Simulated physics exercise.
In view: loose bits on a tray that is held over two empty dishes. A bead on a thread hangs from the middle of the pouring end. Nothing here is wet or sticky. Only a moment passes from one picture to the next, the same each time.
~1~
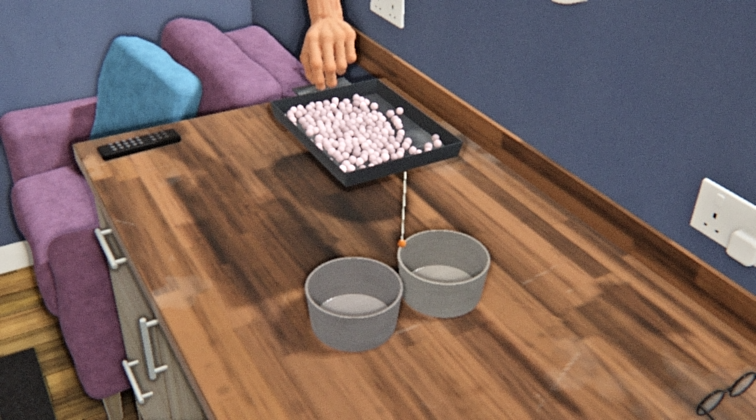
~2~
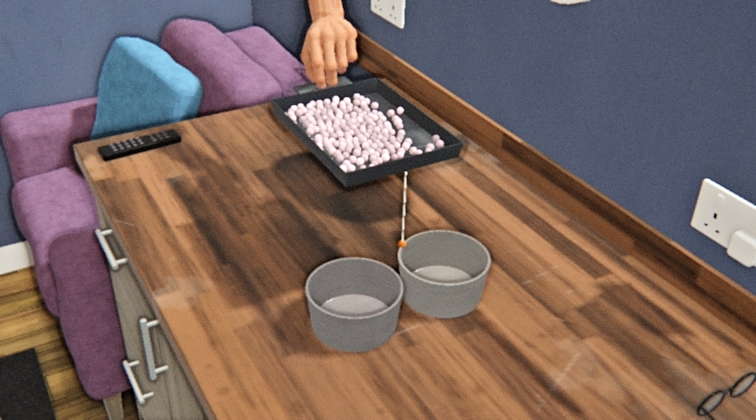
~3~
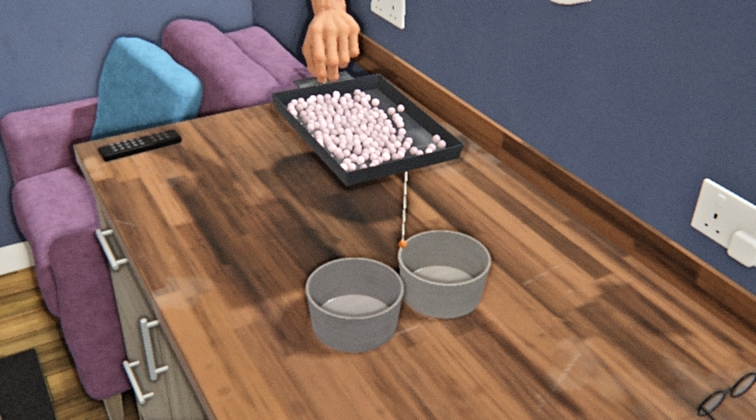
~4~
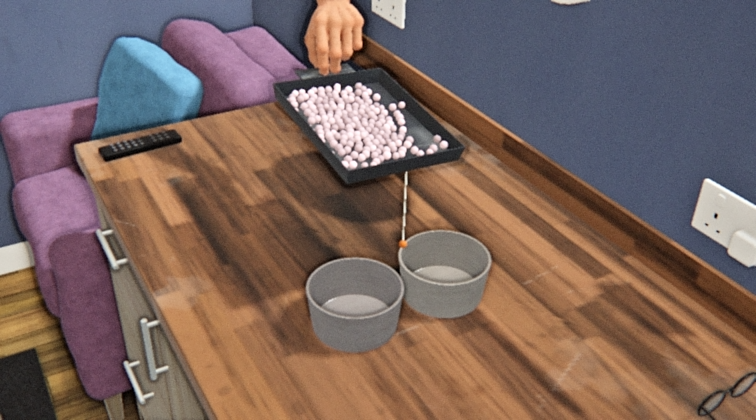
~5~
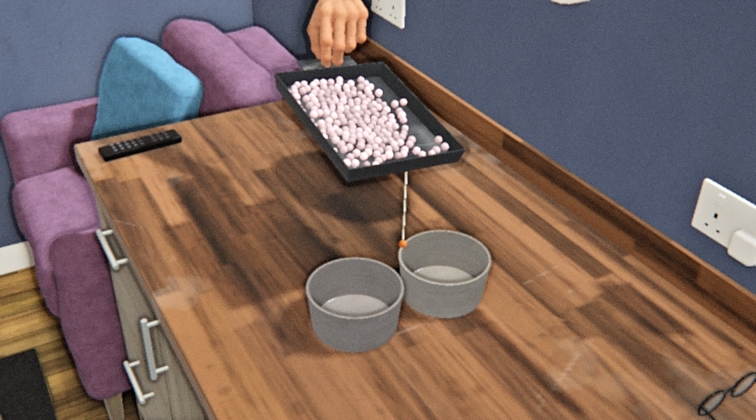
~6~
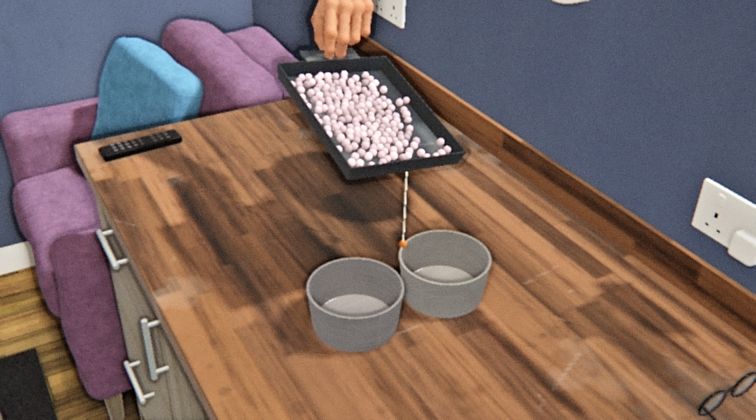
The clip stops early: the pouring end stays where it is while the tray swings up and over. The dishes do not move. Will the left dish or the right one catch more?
The right-hand dish gets more.
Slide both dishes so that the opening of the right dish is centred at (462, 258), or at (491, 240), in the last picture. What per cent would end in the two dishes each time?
The first gives 90 %, the second 80 %.
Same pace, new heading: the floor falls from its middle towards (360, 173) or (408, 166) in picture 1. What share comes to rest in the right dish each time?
Roughly 0 per cent, and 70 per cent.
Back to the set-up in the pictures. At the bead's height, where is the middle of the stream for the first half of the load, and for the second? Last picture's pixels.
At about (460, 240), then at (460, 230).
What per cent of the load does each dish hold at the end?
Left dish: 0 %, right dish: 80 %.
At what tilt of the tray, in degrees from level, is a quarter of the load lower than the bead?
Roughly 95°.
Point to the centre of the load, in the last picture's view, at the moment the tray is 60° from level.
Roughly at (425, 135).
Shortly afterwards, tray tipped steeply; all but a few on the tray; only a few outside both; only a few in the air.
Next, tray tipped right over; near a quarter on the tray; near half in the right dish; a little outside both; near a quarter in the air.
Some moments later, tray tipped past a quarter turn; the bulk in the right dish; near a quarter outside both.
In the end, tray tipped past a quarter turn; none at all in the left dish; the bulk in the right dish; near a quarter outside both.
